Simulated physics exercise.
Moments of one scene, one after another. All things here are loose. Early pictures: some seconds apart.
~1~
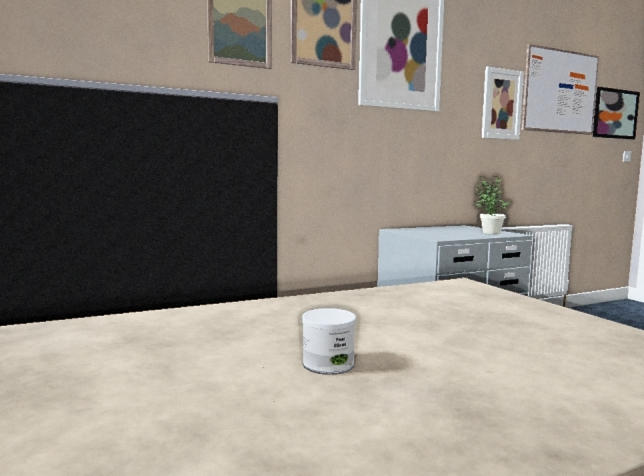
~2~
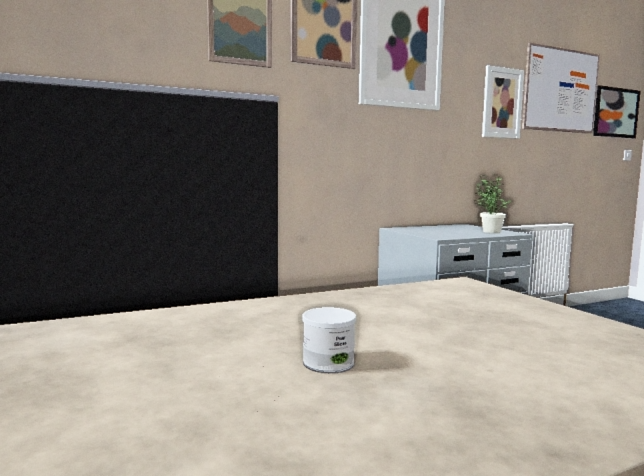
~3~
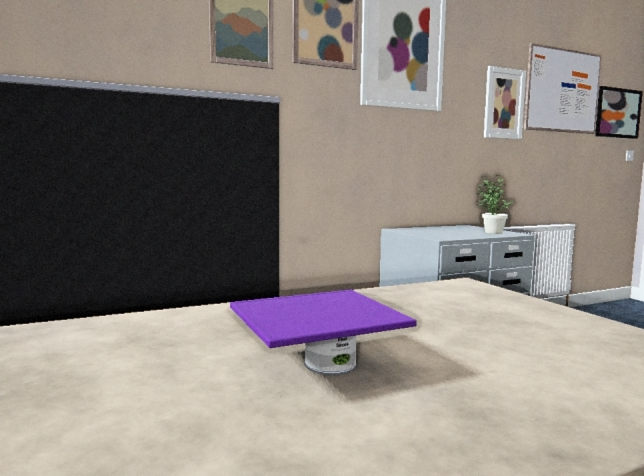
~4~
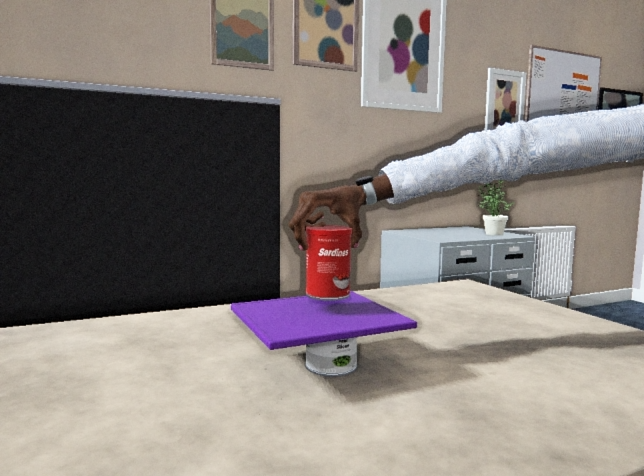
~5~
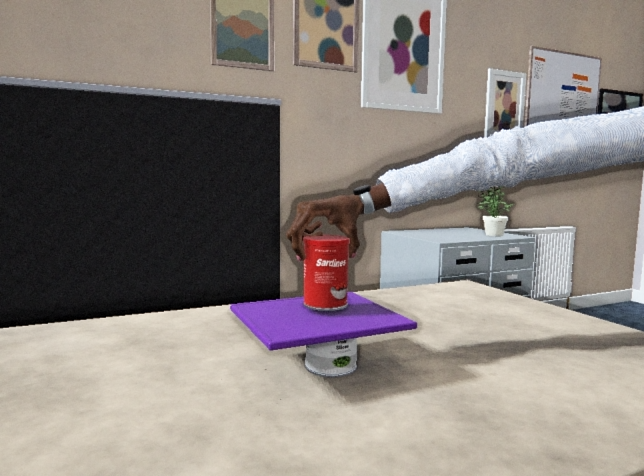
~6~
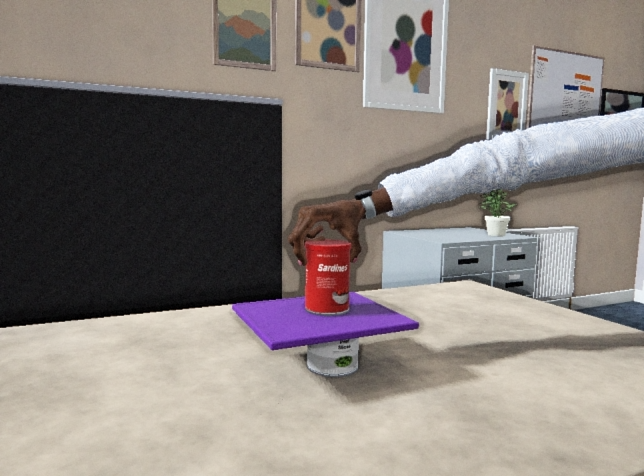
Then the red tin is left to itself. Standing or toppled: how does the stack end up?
It is going to remain upright.
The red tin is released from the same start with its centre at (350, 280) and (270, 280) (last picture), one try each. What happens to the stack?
Result one: The stack stands. Result two: The stack falls.
Then, 0.20 s after the last picture, nothing has stirred.
Then, 0.50 s after the last picture, red tin resting near (328, 277).
At rest, all 3 in place. Seen from the same camera at the end, red tin near (328, 277). The stack holds.
